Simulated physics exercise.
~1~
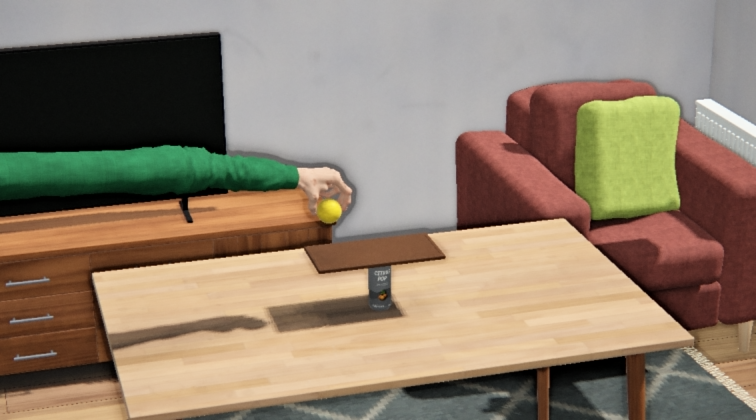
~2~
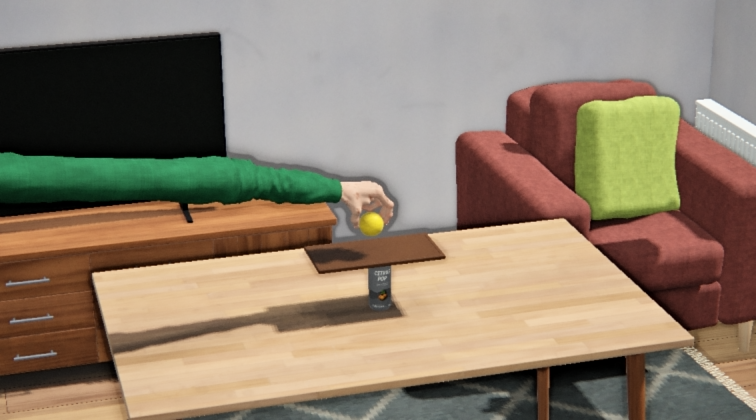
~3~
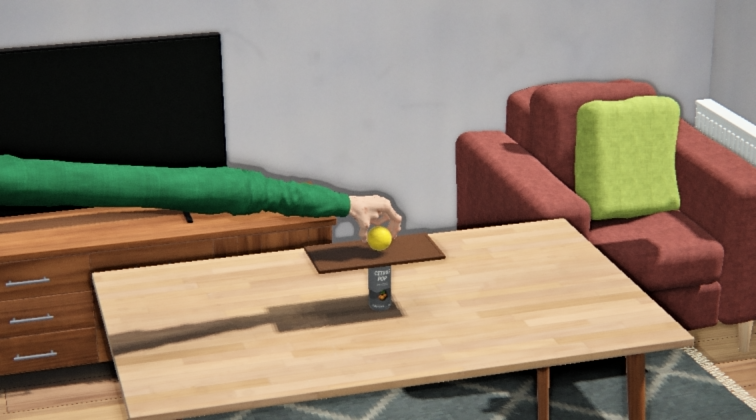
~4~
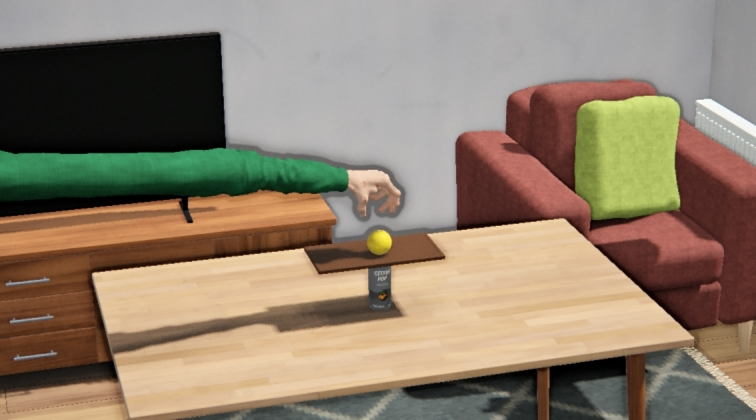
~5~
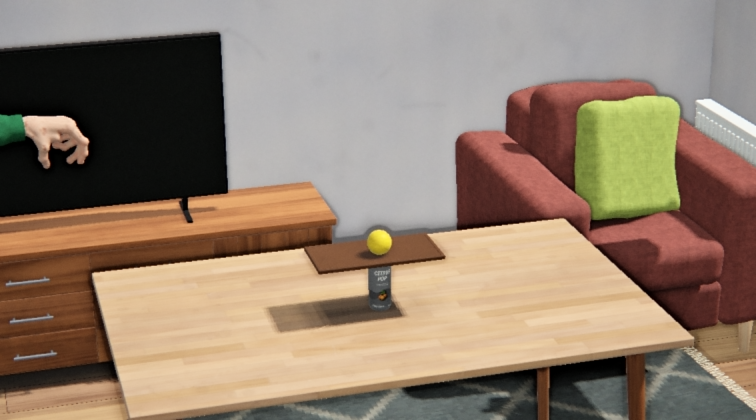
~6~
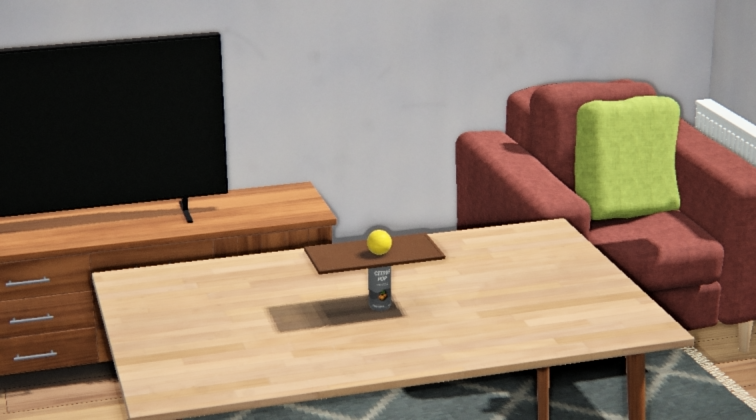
In a living room with a television on a wooden cabinet and a red armchair holding a green cushion, a brown board rests on a small grey can on a light wooden table. An arm in a green sleeve reaches in from the left, holding a yellow lemon. The hand carries the lemon to the right, over the board, then lowers it onto the board near the middle. The fingers let go, and the arm draws back to the left and out of view. The lemon stays at rest on the board, and the stack remains balanced.
